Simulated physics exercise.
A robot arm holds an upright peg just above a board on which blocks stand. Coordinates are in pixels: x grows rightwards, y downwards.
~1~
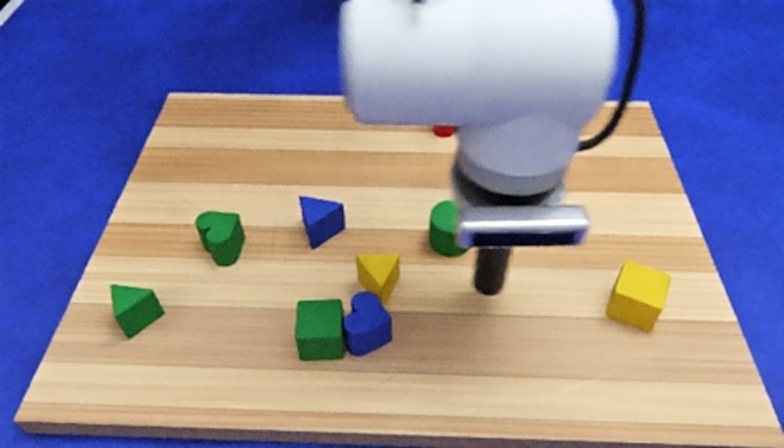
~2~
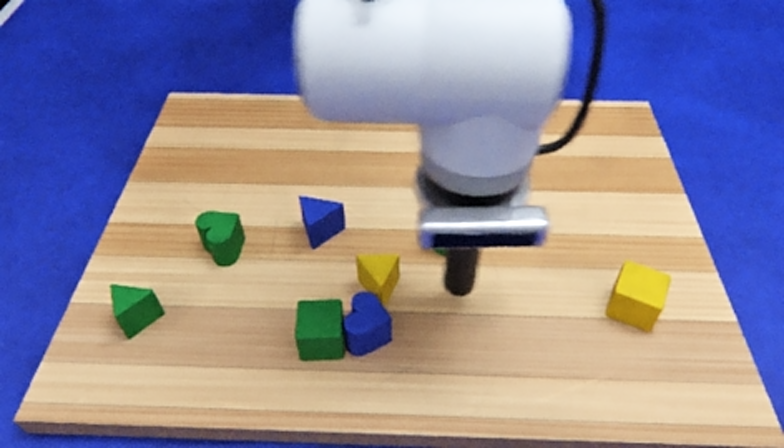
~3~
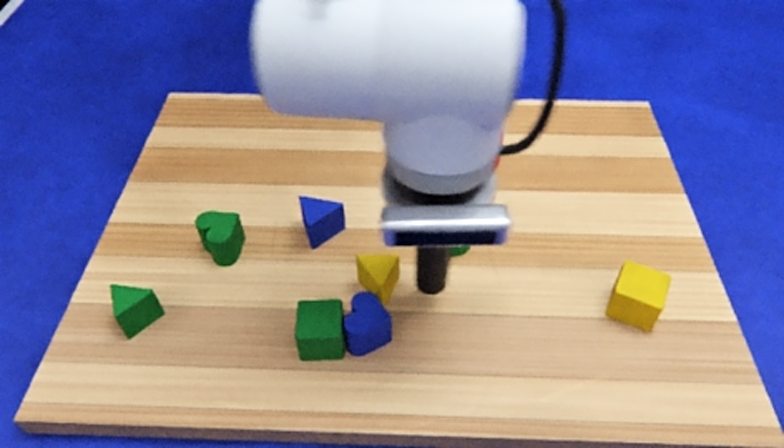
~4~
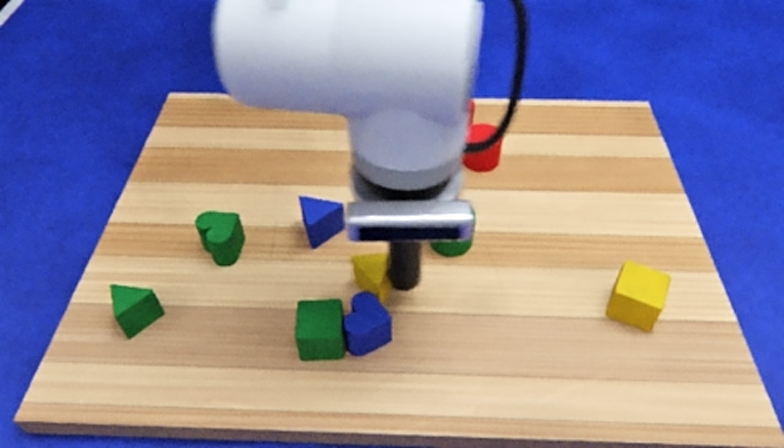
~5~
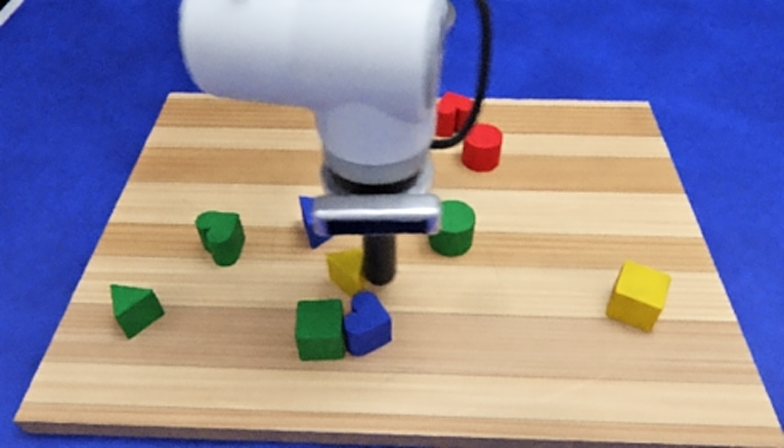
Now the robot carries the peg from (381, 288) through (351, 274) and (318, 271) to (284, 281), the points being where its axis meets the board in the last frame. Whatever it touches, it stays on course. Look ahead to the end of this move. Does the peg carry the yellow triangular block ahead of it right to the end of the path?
The answer is yes.
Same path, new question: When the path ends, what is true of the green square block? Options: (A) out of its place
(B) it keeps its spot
I'll go with B - it keeps its spot.
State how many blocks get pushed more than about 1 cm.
One block shifts.
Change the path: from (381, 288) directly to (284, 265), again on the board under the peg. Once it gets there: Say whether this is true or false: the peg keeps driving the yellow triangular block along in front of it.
It is true.
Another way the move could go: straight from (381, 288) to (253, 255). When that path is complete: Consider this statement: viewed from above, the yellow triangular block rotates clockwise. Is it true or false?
It is false.
The first path, step by step. One third of the way, peg at (348, 260); yellow triangular block at (316, 251), turned 25° anticlockwise.
Two thirds of the way, peg at (314, 258); yellow triangular block at (282, 248), turned 20° anticlockwise.
At the end, peg at (281, 267); blue triangular block still; green square block still; yellow triangular block at (249, 252).
